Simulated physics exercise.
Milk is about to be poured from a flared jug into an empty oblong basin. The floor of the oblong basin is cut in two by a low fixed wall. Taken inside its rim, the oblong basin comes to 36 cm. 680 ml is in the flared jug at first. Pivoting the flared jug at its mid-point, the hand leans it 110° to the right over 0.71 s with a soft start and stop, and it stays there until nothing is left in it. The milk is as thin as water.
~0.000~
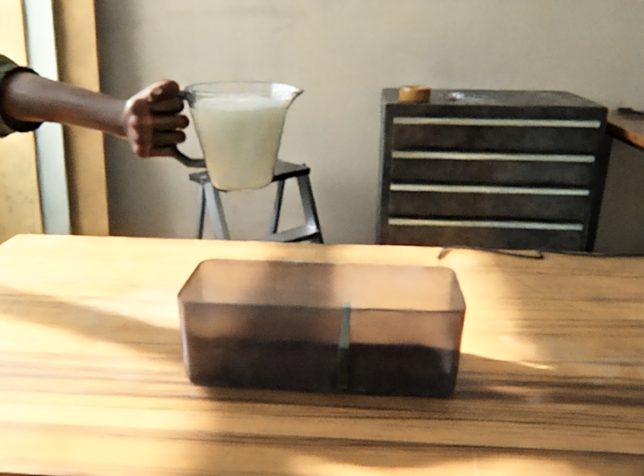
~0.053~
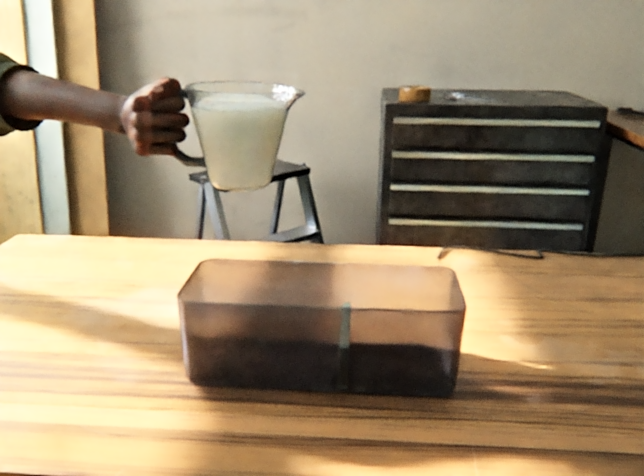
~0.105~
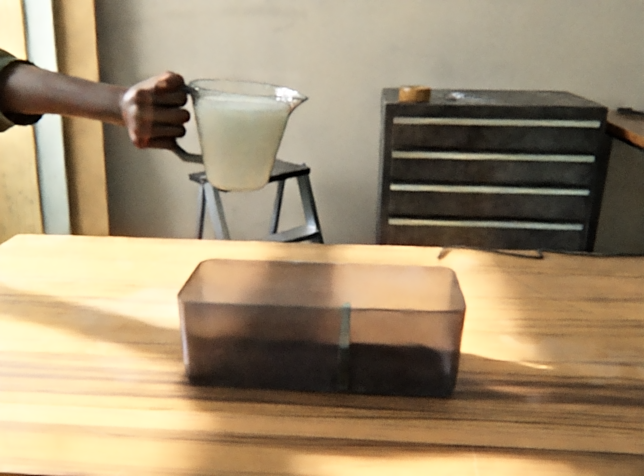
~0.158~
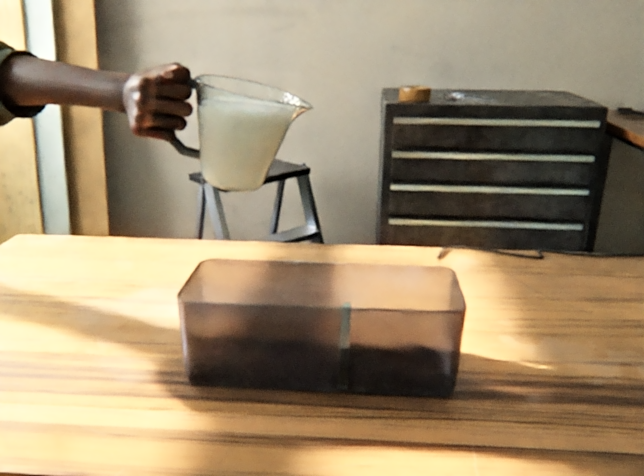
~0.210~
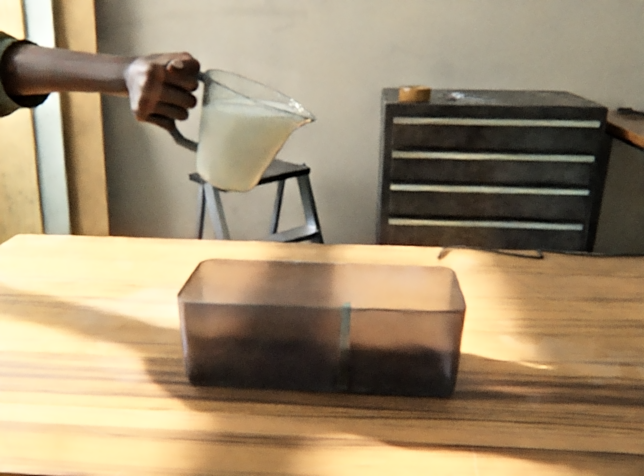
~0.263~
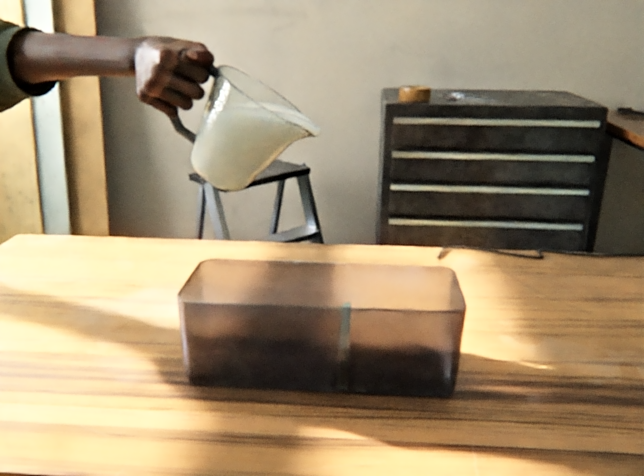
A dark-skinned hand at the left holds a flared clear glass jug of cloudy whitish milk by its handle, slowly at first leaning it to the right until it is clearly slanted. Below, a smoky, translucent oblong basin with an upright divider rests on a sunlit wooden table. The still, front-on view shows a room with a grey wall, a dark drawer cabinet and a step stool behind.
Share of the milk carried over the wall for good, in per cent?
Near 48 per cent.
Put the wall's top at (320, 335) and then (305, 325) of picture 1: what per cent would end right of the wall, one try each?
Try 1: 90 %; try 2: 90 %.
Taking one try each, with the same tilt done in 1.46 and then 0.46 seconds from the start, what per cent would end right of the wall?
The first try gives 75 percent and the second 35 percent.
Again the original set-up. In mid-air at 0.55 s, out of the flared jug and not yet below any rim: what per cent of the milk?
Estimate: About 36 % of all of it.
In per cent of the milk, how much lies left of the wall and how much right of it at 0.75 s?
Around 36 on the left and around 48 on the right.
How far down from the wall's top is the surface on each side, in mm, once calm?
Left side: Around 48 mm. Right side: Around 42 mm.
After 0.55 s the tilt is 96° and 40 per cent is still to pour, 0 is left of the wall and 24 right of it.
After 0.75 s the tilt is 110° and 3 per cent is still to pour, 35 is left of the wall and 48 right of it.
After 0.97 s the tilt is 110° and 0 per cent is still to pour, 48 is left of the wall and 48 right of it.
After 1.21 s the tilt is 110° and 0 per cent is still to pour, 49 is left of the wall and 48 right of it.
In the end 49 per cent lies left of the wall, 48 right of it and 3 outside.
